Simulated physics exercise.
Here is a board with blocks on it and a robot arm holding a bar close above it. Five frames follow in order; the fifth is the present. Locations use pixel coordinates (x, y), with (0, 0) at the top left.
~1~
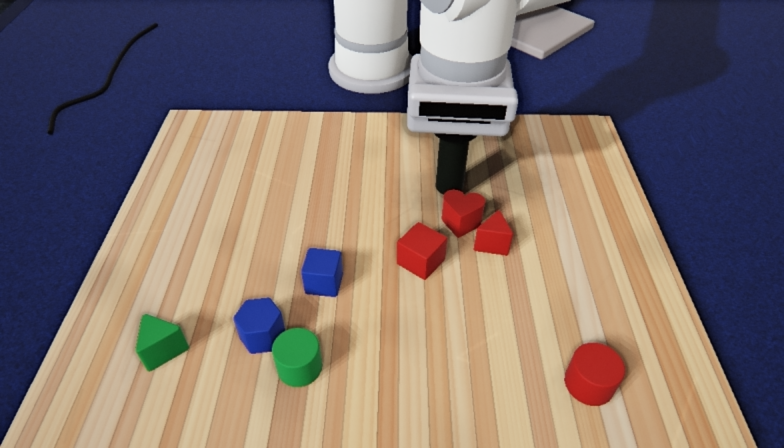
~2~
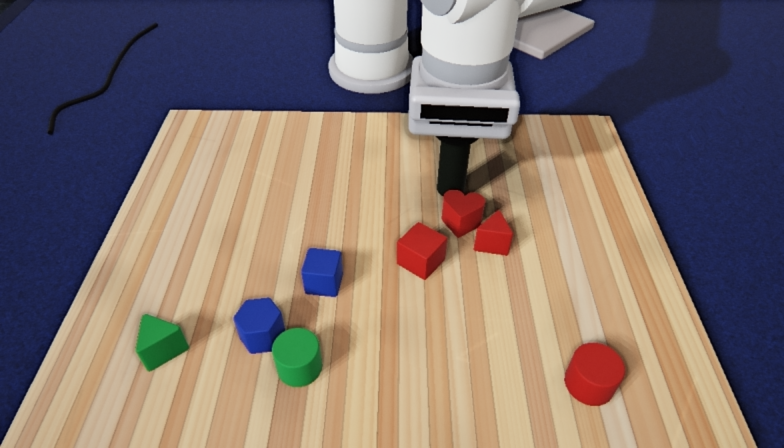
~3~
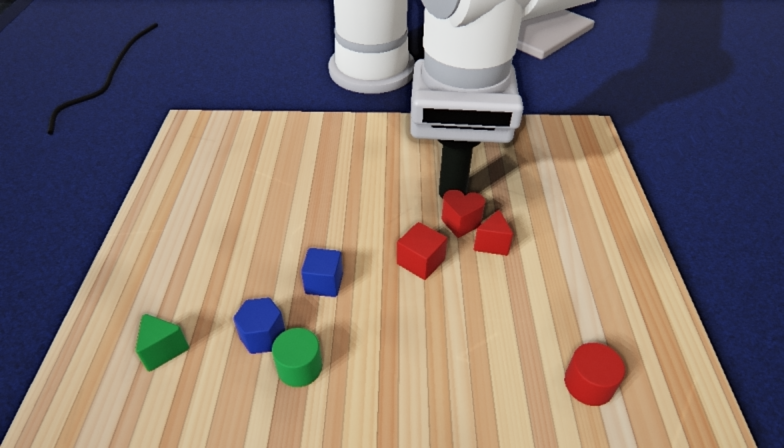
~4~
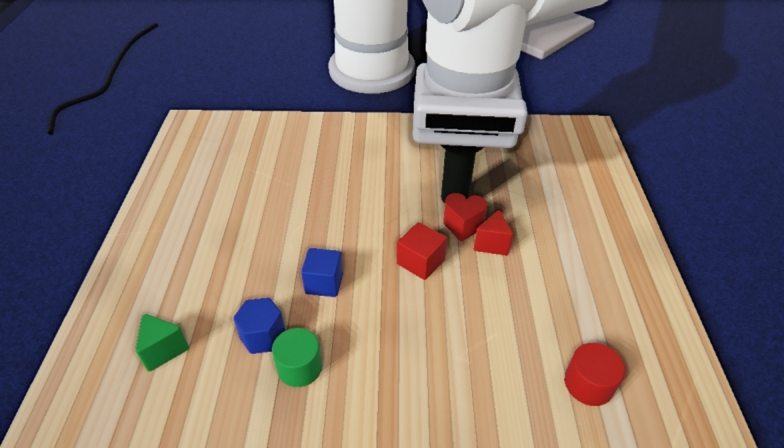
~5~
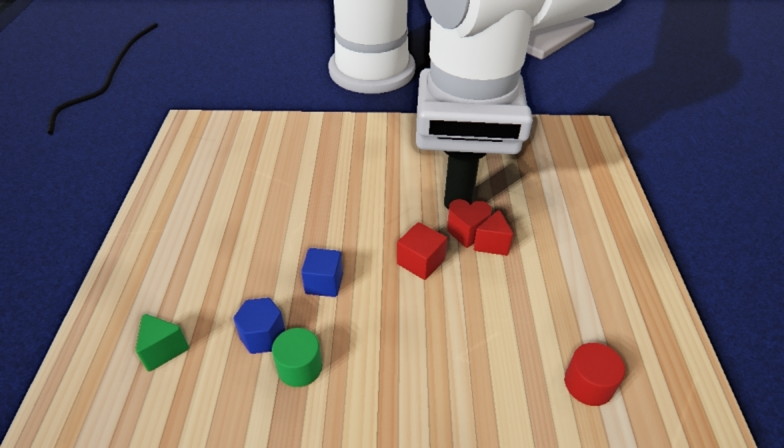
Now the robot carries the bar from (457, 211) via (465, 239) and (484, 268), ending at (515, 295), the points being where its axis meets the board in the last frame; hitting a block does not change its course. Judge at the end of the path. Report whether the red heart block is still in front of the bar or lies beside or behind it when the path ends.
In front, still.
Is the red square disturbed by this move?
That block remains where it is.
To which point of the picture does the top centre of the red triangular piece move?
Its top centre is at about (515, 234).
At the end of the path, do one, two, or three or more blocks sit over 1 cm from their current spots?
The push moves two blocks more than 1 cm.
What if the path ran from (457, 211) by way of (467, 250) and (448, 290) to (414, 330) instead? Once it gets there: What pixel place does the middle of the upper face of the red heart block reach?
For the centre of its top, I'd go with (482, 279).
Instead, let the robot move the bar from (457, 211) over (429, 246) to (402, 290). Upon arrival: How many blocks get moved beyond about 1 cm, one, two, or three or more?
Answer: Two blocks.
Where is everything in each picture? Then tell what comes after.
Bar tip at (449, 187); block tops, red square at (422, 239); red heart block at (464, 201); red triangular piece at (496, 224), in the first frame.
Bar at (451, 190); blocks unchanged, in the second frame.
Bar at (452, 193); blocks unchanged, in the third frame.
Bar at (455, 198); red heart block at (466, 205), in the fourth frame.
Bar at (458, 204); red square at (422, 239); red heart block at (470, 211); red triangular piece at (496, 224), in the fifth frame.
The first path, step by step. One third of the way, bar at (466, 233); red heart block at (481, 238), turned 25° anticlockwise; red triangular piece at (511, 233), turned 35° anticlockwise.
Two thirds of the way, bar at (485, 261); red heart block at (501, 269), turned 25° anticlockwise; red triangular piece at (515, 234), turned 55° anticlockwise.
At the end, bar at (517, 288); red square in place; red heart block at (530, 300); red triangular piece at (515, 234), turned 55° anticlockwise.
